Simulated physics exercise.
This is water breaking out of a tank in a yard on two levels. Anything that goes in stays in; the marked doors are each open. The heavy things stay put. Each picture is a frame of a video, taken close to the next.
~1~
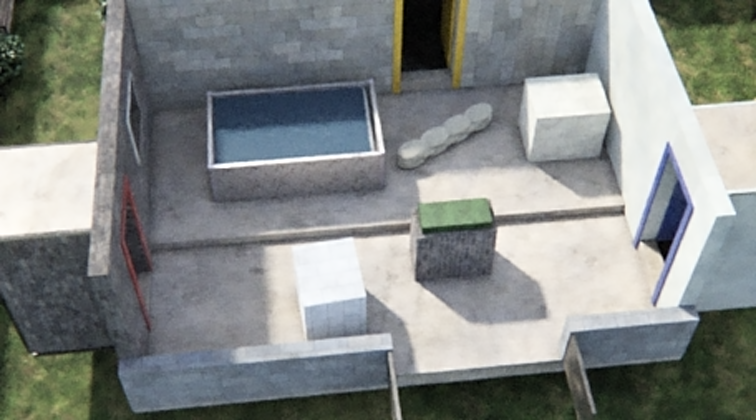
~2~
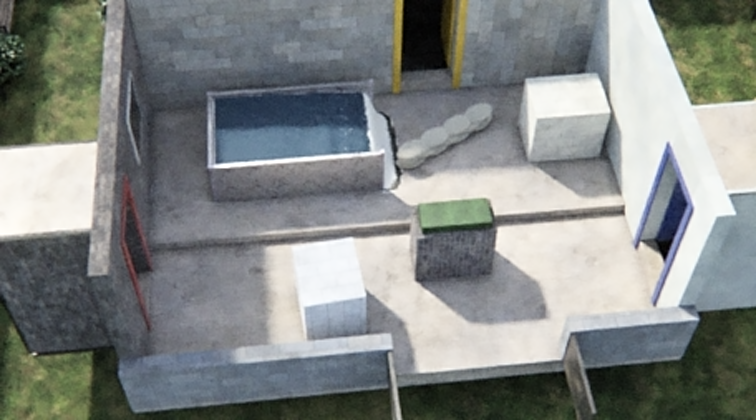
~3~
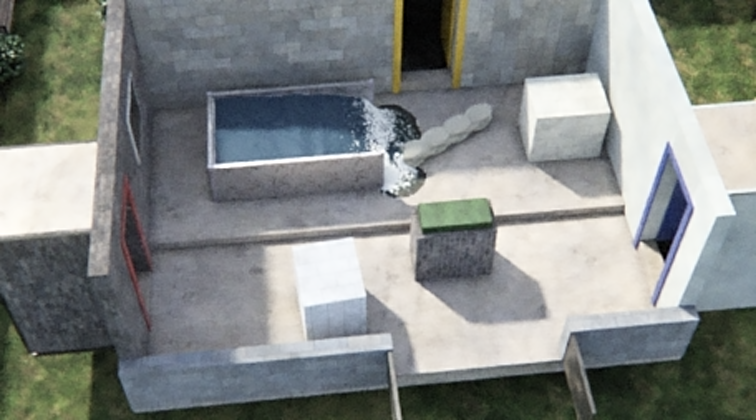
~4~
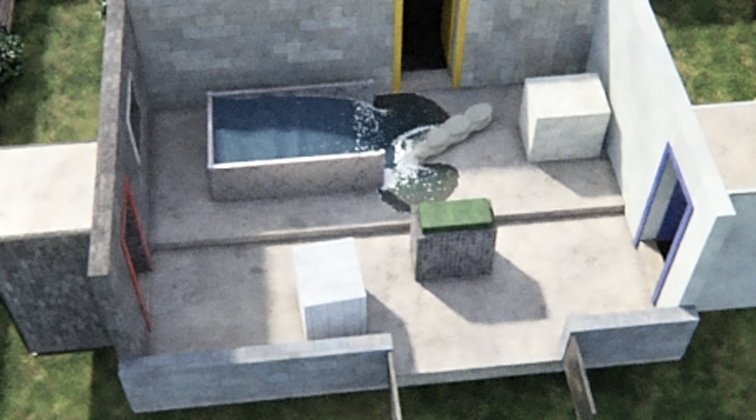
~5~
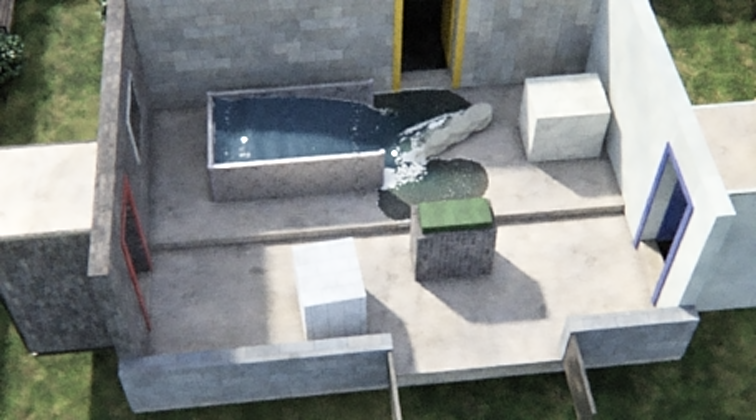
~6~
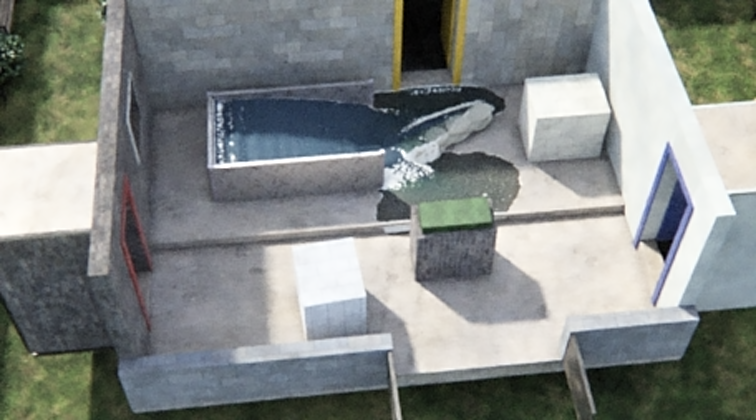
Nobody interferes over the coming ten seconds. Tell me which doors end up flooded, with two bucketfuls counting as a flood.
Here is how it goes: The blue door escapes flooding; the yellow door ends up flooded; the red door ends up flooded.
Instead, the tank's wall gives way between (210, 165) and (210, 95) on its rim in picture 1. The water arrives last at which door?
My pick is the blue one.
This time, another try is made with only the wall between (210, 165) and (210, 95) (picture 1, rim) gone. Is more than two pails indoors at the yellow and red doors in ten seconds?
Well, yellow stays beneath it and red gets past it.
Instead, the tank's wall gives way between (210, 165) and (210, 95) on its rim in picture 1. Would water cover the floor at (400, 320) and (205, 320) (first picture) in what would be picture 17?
In that order: Dry, wet.
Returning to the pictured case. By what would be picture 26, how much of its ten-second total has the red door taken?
I get 0 per cent.
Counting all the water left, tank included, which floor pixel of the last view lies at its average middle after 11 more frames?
Close to (414, 153).
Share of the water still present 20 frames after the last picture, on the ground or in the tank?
Result: Close to 94 %.
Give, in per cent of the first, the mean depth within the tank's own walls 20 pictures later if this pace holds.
Near 24 in a hundred.
A moment on, water covers 30 % of the floor; the blue door not reached, the yellow door under two buckets in, the red door not reached.
Next, water covers 40 % of the floor; the blue door wet at the sill, nothing in, the yellow door over two buckets in, the red door not reached.
Then, water covers 50 % of the floor; the blue door wet at the sill, nothing in, the yellow door far over two buckets in, the red door not reached.
Later, water covers 70 % of the floor; the blue door wet at the sill, nothing in, the yellow door far over two buckets in, the red door not reached.
In the end, water covers 90 % of the floor; the blue door wet at the sill, nothing in, the yellow door far over two buckets in, the red door over two buckets in.
